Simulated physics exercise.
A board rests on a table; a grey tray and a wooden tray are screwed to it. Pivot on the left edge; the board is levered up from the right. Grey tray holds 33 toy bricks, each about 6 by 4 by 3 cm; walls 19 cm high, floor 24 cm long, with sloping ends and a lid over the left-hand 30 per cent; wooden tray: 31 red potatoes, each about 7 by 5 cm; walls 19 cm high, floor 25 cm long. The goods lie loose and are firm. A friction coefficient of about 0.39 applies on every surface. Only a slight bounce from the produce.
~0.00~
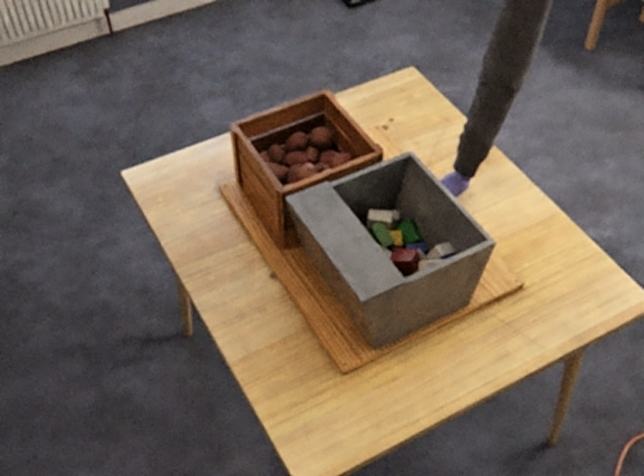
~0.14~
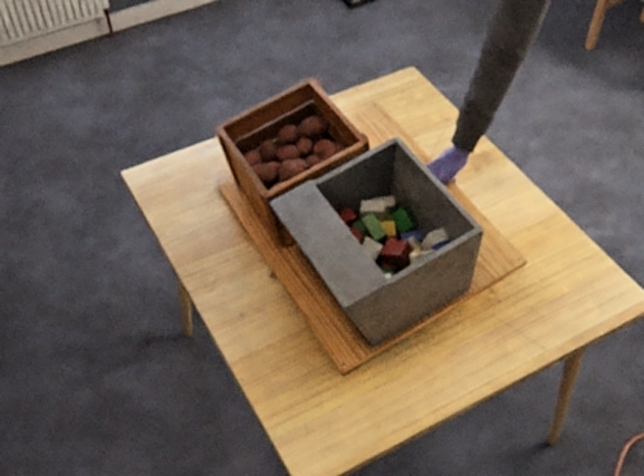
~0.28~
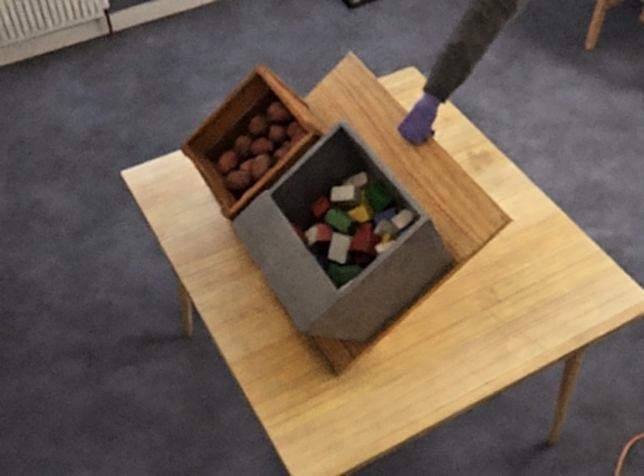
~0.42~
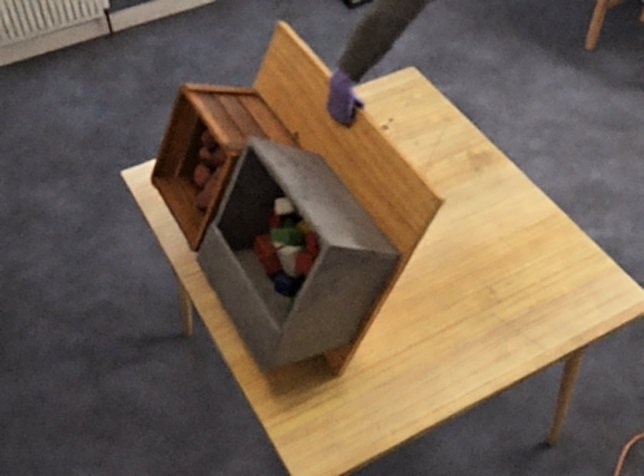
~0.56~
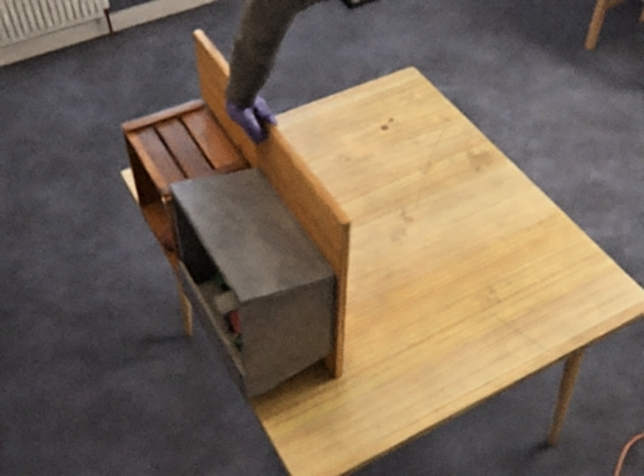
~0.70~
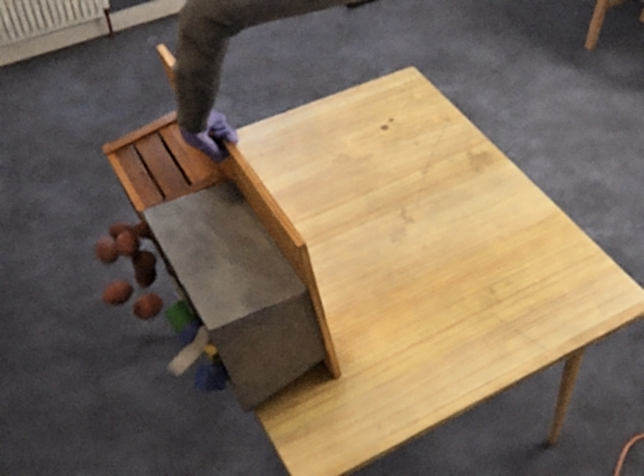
A dark-sleeved arm with a purple-gloved hand reaches from the top over a pale wooden table on grey carpet, seen from a still, high viewpoint. A board on the table carries a brown wooden tray of reddish round potatoes behind a grey tray of colourful blocks. The hand levers the board's right side up and leftward past upright, and several potatoes and blocks tumble out at the left.
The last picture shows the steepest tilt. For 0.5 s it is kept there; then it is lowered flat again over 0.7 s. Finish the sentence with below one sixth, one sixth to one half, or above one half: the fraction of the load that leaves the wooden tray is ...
The fraction that leaves the wooden tray is above one half.
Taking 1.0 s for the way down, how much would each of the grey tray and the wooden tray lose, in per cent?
In that case grey tray 20 %, wooden tray 80 %.
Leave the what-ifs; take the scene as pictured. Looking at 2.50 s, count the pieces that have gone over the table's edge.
I'd estimate some 35 at that moment.
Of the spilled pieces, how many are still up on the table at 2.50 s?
My count comes to close to 1.
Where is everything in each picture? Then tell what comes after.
In the first frame (each is followed by its nearest rim corner in this view), wooden tray, (285, 189); grey tray, (366, 299); 0° from level; none out.
Wooden tray, (269, 193); grey tray, (349, 305); 10° from level, in the second frame.
Wooden tray, (231, 212); grey tray, (307, 327); 35° from level, in the third frame.
Wooden tray, (195, 247); grey tray, (266, 364); 64° from level, in the fourth frame.
Wooden tray, (180, 278); grey tray, (248, 396); 89° from level, in the fifth frame.
Wooden tray, (179, 290); grey tray, (246, 407); 99° from level; 11 out, the lowest potato at (148, 307), in the sixth frame.
After 0.99 s, tilt 99°; grey tray 25 in, 8 out and wooden tray 11 in, 20 out.
After 1.35 s, tilt 87°; grey tray 25 in, 8 out and wooden tray 6 in, 25 out.
After 1.85 s, tilt 1°; grey tray 25 in, 8 out and wooden tray 5 in, 26 out.
Final count (at 2.50 s), grey tray 25 in, 8 out and wooden tray 5 in, 26 out. Asked share, 26 of 31, 84 per cent.
